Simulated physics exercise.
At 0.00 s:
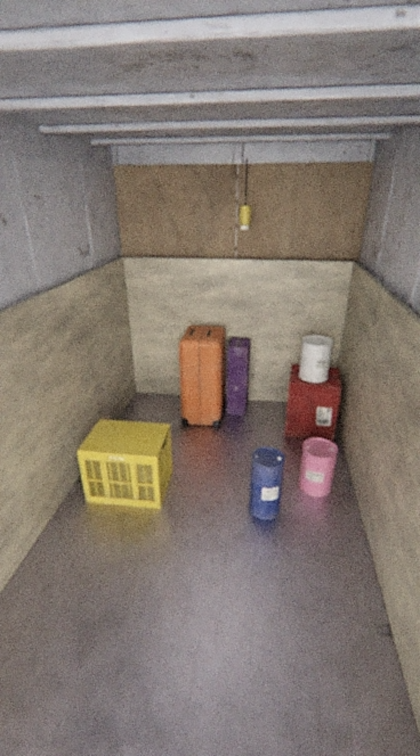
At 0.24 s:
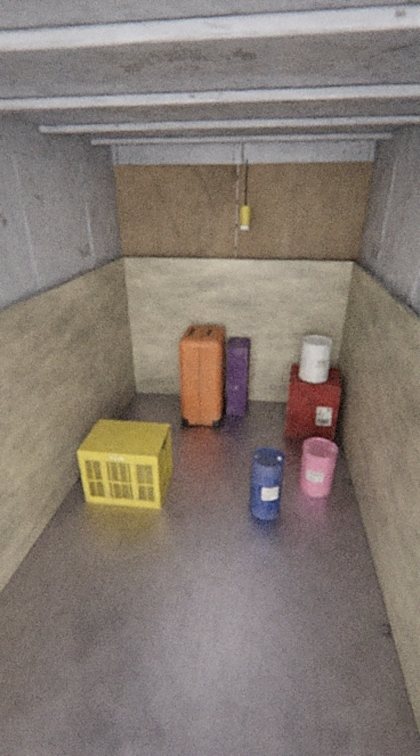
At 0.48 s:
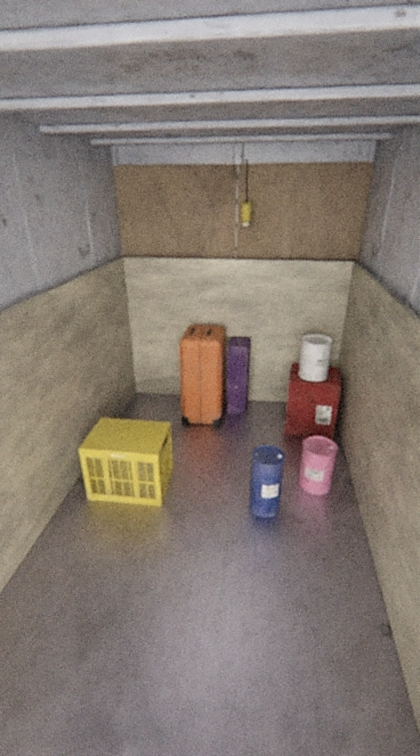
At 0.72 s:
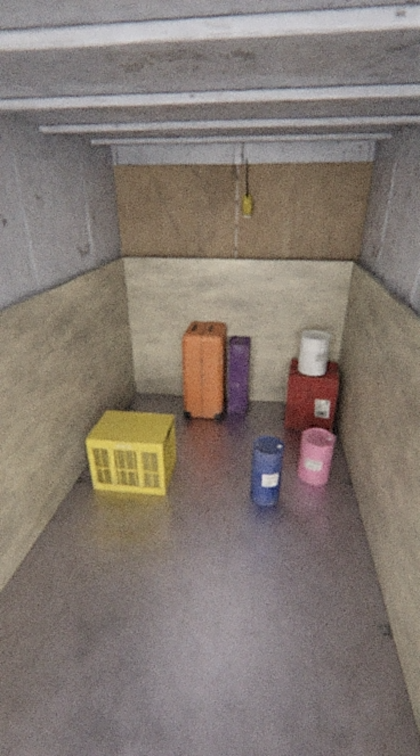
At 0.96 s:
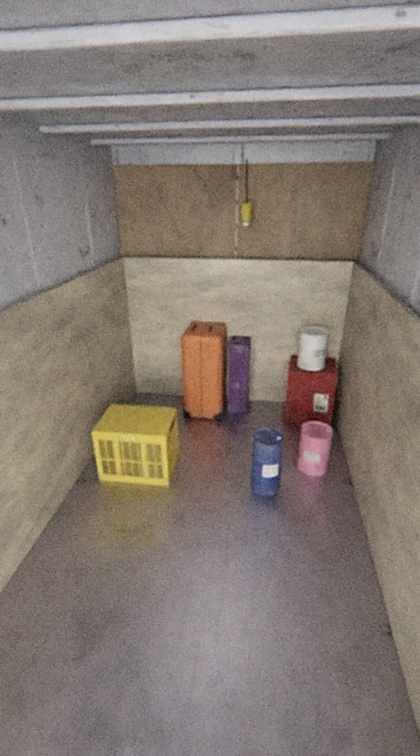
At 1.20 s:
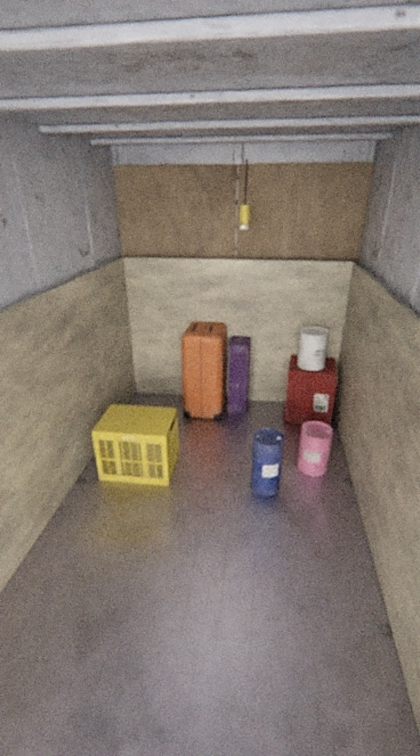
At the start, a yellow crate, an orange suitcase, a purple box, blue and pink canisters, and a white canister on a red box stand in a van's load bay. The lamp sways on its cord as the load slides a little towards the bulkhead, then the items stay in place while the lamp still swings.
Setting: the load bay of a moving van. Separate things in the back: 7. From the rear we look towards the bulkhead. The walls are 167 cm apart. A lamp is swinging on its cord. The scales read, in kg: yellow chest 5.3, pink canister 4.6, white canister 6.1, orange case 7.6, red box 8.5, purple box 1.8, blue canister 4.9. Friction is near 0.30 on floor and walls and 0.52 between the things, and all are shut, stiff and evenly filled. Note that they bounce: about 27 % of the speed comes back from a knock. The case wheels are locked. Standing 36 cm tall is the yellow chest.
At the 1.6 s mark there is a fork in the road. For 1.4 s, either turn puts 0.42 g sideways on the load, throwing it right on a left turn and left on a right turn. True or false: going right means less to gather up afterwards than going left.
False.
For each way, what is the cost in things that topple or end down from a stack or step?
Steering left costs 0, steering right costs 2.
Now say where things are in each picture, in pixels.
The first picture shows steady run; yellow chest (129, 462); pink canister (317, 467).
The second picture shows load feels 0.24 g forwards; red box (312, 402); purple box (238, 377).
The third picture shows load feels 0.43 g forwards; blue canister (266, 481) slid 2 cm; white canister (315, 358) slid 2 cm.
The fourth picture shows load feels 0.31 g forwards; white canister (314, 353) slid 11 cm; orange case (206, 370) slid 10 cm.
The fifth picture shows steady run; white canister (313, 348) slid 19 cm; purple box (239, 375) slid 4 cm.
The sixth picture shows steady run; yellow chest (139, 444) slid 19 cm; pink canister (315, 449) slid 19 cm.
Turning left. At 2.20 s, load feels 0.42 g right; yellow chest slid 21 cm near (153, 445); pink canister slid 21 cm near (329, 450); purple box leaning 18°.
After 2.50 s, load feels 0.42 g right; yellow chest slid 34 cm near (183, 447); pink canister slid 23 cm near (336, 450); purple box leaning 20°.
After 2.80 s, load feels 0.34 g right; yellow chest slid 61 cm near (231, 451); pink canister slid 23 cm near (336, 450); blue canister slid 47 cm.
At rest (3.6 s), not toppled but over 15 cm from the start, yellow chest, pink canister, white canister, orange case, red box, purple box and blue canister. Seen from the same camera at the end, yellow chest near (286, 456), pink canister near (336, 450).
Turning right instead, white canister and purple box tipped over or down from a stack or step, 2 of 7 in all.
